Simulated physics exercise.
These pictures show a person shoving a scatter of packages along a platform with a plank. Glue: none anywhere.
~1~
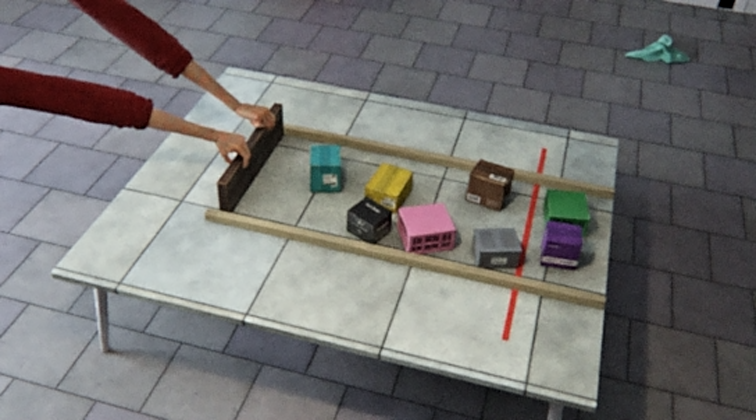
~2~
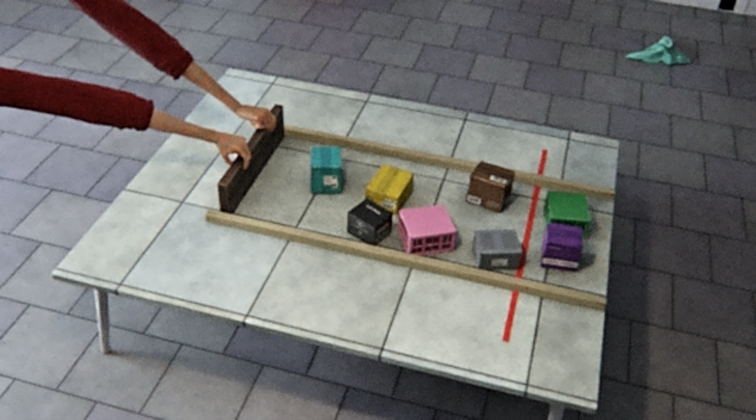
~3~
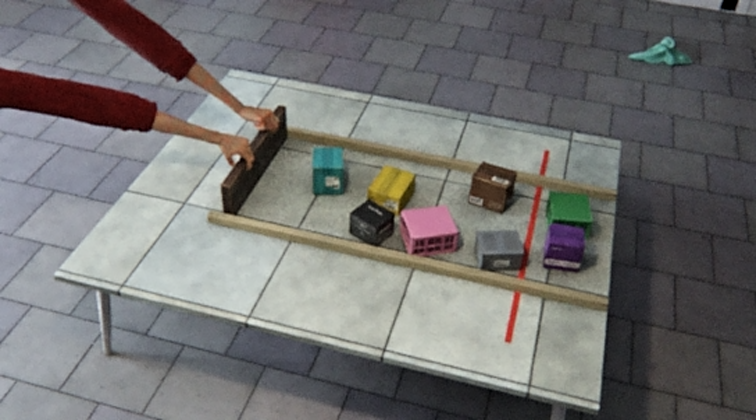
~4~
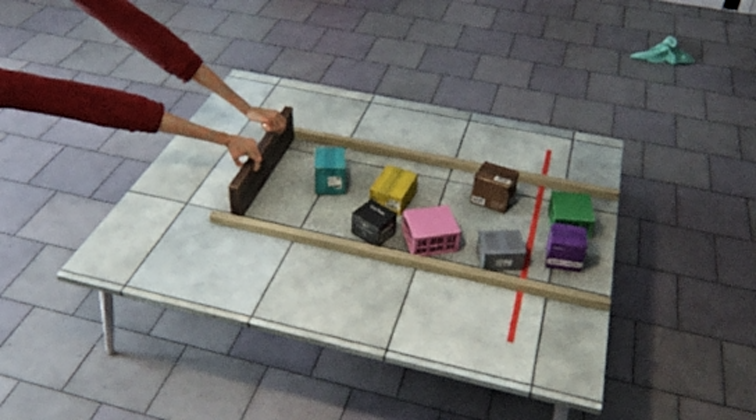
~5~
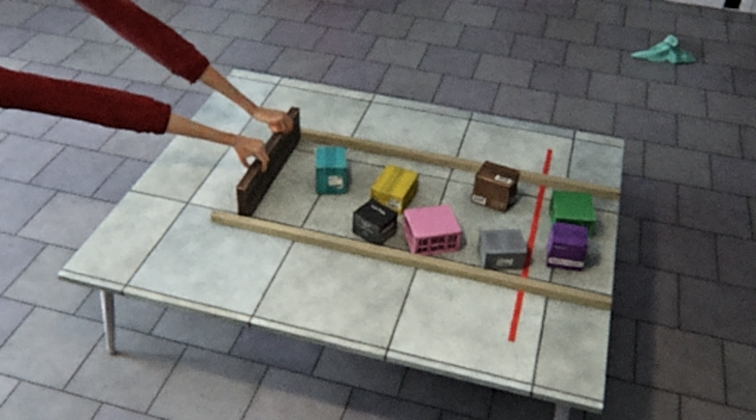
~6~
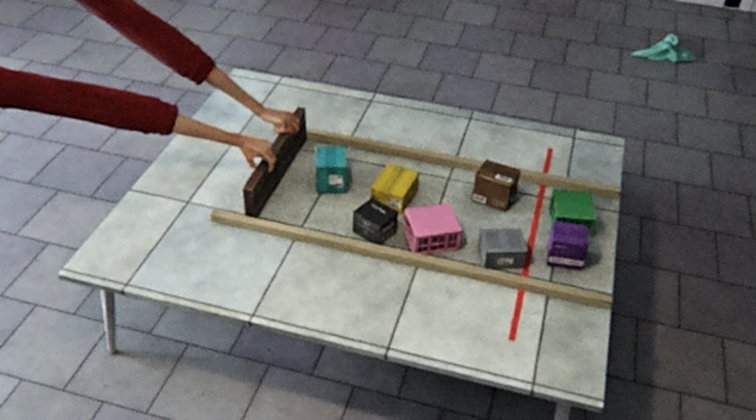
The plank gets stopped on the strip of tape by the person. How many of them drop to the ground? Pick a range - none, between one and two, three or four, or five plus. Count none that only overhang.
Range: Three or four.
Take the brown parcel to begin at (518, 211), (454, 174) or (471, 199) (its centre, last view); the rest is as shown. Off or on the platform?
Taking the places in order, it falls away, then keeps its place, then falls away.
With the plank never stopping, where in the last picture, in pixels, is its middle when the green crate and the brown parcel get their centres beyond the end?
Approx. (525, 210) for the first, approx. (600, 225) for the second.
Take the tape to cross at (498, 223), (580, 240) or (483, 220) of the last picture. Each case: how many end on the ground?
0, 5, 0.
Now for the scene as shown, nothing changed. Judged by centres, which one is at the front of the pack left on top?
Pink crate, foremost.
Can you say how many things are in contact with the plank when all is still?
Counting them up gives 3.
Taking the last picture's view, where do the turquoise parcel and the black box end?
The turquoise parcel comes to rest close to (553, 217), while the black box rests close to (546, 259).
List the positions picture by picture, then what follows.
The first picture shows purple box (561, 246); green crate (566, 213); grey tote (496, 249); plank (253, 157); tape (528, 231).
The second picture shows green crate (566, 215); plank (254, 158).
The third picture shows grey tote (499, 251); turquoise parcel (328, 171).
The fourth picture shows purple box (566, 247); brown parcel (495, 187).
The fifth picture shows green crate (572, 214); black box (375, 223).
The sixth picture shows purple box (567, 246); green crate (572, 213); grey tote (502, 249); plank (277, 162); tape (534, 231).
Soon after, none off yet; purple box at rest near (567, 246); green crate at rest near (572, 213); grey tote at rest near (502, 249).
After that, none off yet; purple box displaced a little near (579, 248); green crate at rest near (573, 213); grey tote displaced about its own width near (539, 260).
In the end, the number that fall off is three or four; gone, grey tote, green crate and purple box.
